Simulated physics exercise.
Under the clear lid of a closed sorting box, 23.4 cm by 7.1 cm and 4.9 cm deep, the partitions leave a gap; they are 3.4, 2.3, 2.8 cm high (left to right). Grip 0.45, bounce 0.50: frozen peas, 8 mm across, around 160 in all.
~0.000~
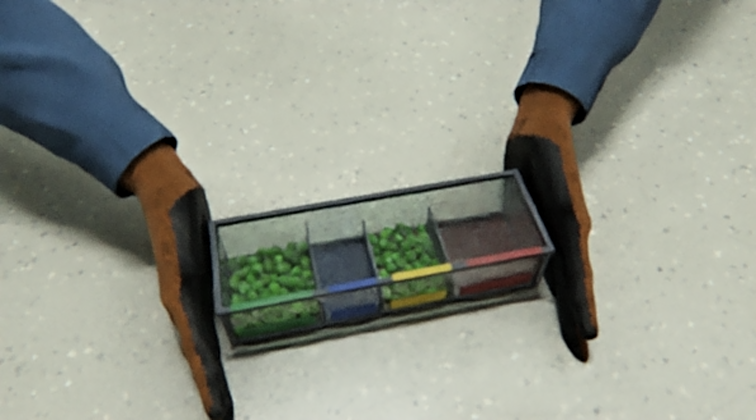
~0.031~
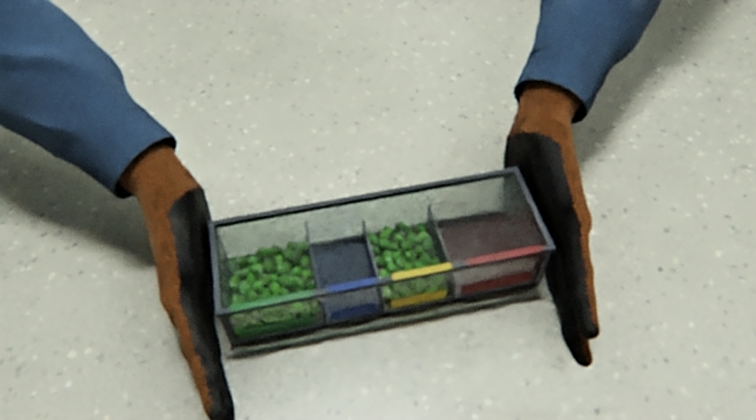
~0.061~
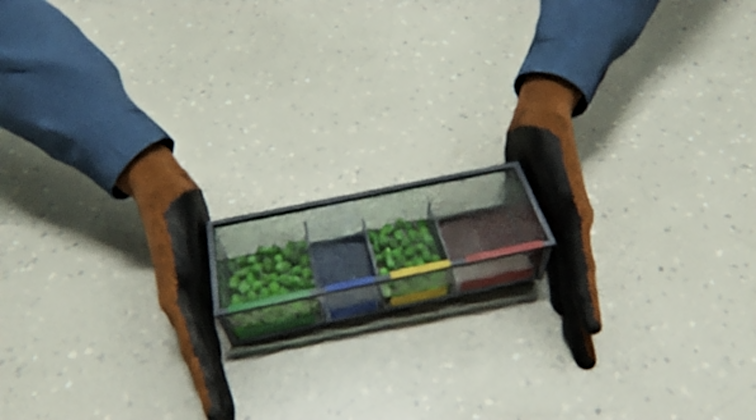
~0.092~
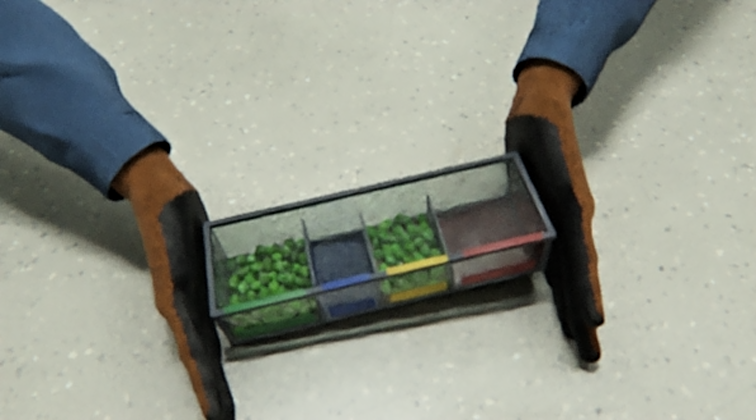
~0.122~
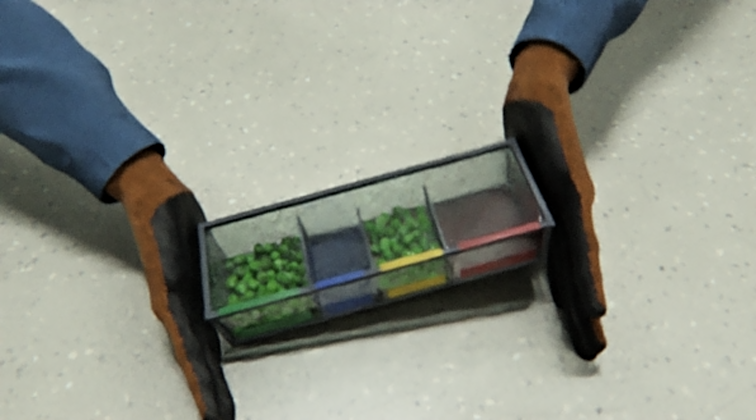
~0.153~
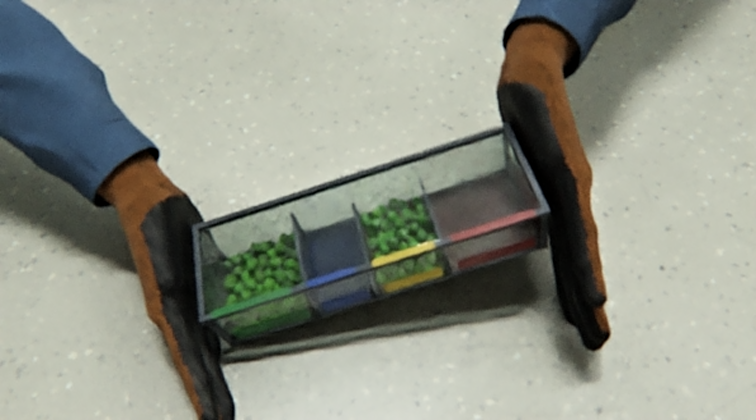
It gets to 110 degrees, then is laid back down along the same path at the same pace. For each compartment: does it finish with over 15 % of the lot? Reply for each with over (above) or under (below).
Red - under, blue - under, green - over, yellow - under.
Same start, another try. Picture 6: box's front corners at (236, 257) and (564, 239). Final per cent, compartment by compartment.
Per cent at the end: Red 55; blue 5; green 35; yellow 5.
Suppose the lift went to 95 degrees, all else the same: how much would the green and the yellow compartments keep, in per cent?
Then green would hold 90 percent and yellow 0 percent.
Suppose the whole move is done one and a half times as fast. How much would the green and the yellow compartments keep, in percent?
My answer: Green gets 95 %, while yellow gets 0 %.
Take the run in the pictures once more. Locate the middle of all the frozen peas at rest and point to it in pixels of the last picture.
I'd say roughly (261, 290).
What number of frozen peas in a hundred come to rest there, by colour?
Per cent by compartment - red 0, blue 5, green 95, yellow 0.
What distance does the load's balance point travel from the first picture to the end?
The balance point ends up some 4.5 centimetres from where it began.
After 0.87 s, tilt 110 degrees; blue 20 %, green 65 %, yellow 20 %.
After 1.35 s, tilt 50 degrees; blue 5 %, green 95 %.
Then, at 1.90 s, tilt 0 degrees; blue 5 %, green 95 %.
By 2.4 s all is still; red 0 %, blue 5 %, green 95 %, yellow 0 %.
